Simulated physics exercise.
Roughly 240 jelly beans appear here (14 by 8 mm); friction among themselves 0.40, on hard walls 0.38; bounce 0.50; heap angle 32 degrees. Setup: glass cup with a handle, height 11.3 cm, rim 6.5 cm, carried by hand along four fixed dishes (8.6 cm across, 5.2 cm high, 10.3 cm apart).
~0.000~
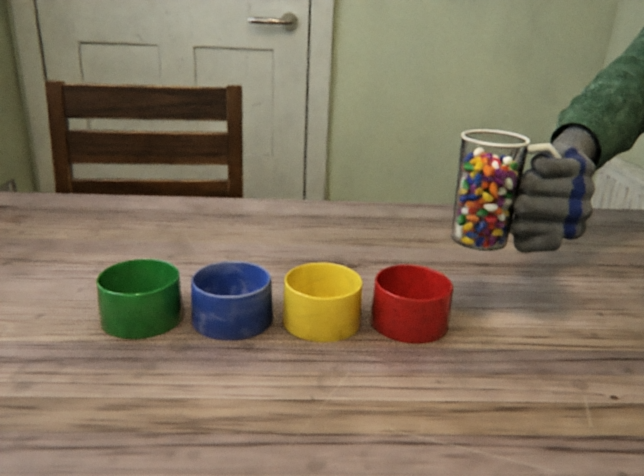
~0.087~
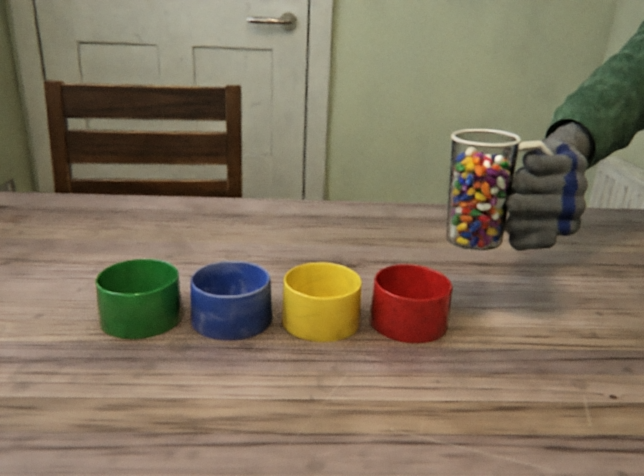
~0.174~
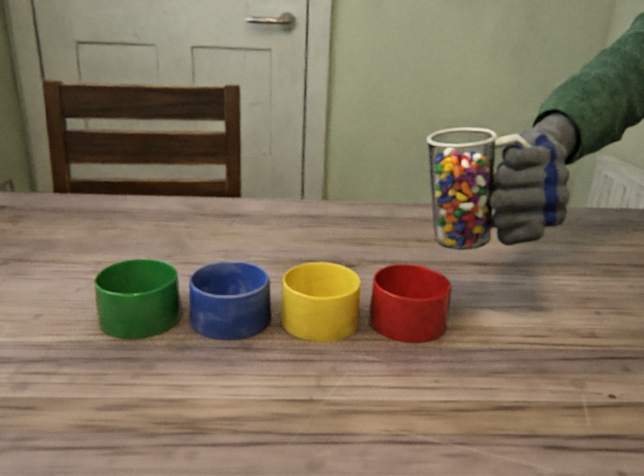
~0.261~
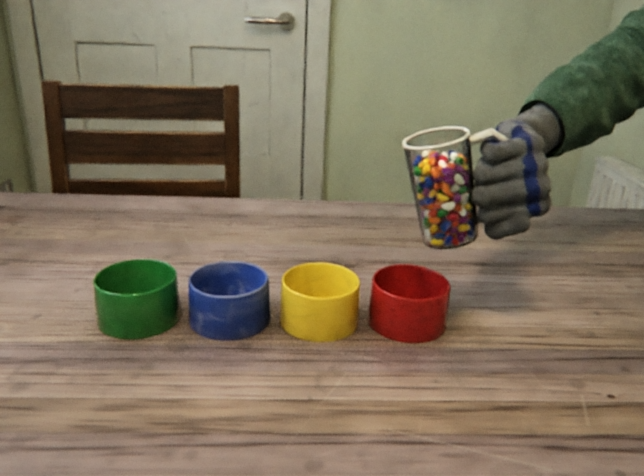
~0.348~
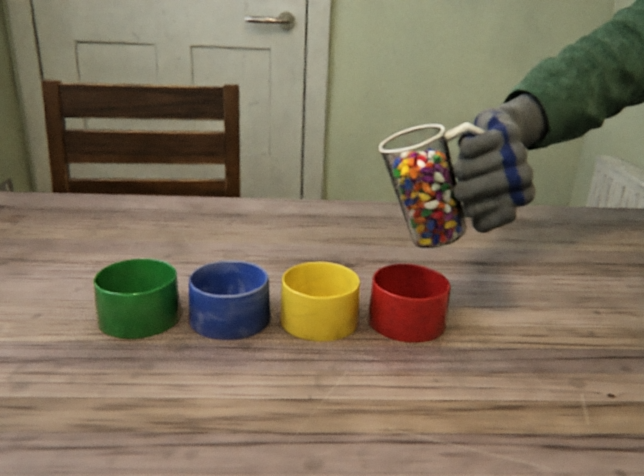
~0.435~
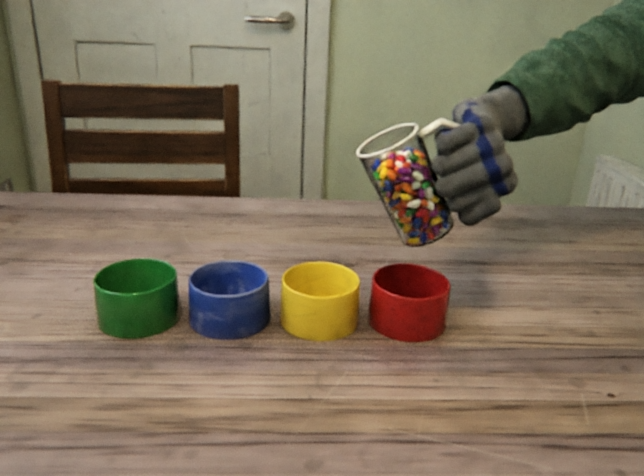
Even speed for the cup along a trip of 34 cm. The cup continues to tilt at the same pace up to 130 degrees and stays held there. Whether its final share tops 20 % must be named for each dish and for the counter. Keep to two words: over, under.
Red: Share not greater than a fifth; blue: Share not greater than a fifth; green: Share greater than a fifth; yellow: Share not greater than a fifth; counter: Share greater than a fifth.
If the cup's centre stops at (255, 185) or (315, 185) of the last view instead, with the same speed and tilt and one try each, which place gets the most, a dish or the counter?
First try: Blue; second try: Blue.
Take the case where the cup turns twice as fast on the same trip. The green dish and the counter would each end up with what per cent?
In that case the green dish gets 0 and the counter gets 20.
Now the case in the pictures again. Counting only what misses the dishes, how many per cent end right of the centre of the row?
Share on that side: Roughly 0 %.
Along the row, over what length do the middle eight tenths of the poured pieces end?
Roughly 17 cm of the row.
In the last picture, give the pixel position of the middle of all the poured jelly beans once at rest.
Close to pixel (121, 305).
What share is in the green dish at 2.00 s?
I'd say around 65 per cent.
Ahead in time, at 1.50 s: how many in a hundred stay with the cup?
95 %.
After 1.07 s, tilt 76 degrees; cup holds 100 %.
After 1.50 s, tilt 108 degrees; cup holds 95 %, green 5 %.
After 2.00 s, tilt 130 degrees; cup holds 0 %, green 65 %.
In the end, at 3.2 s, red 0 %, blue 0 %, green 65 %, yellow 0 %, counter 35 %.
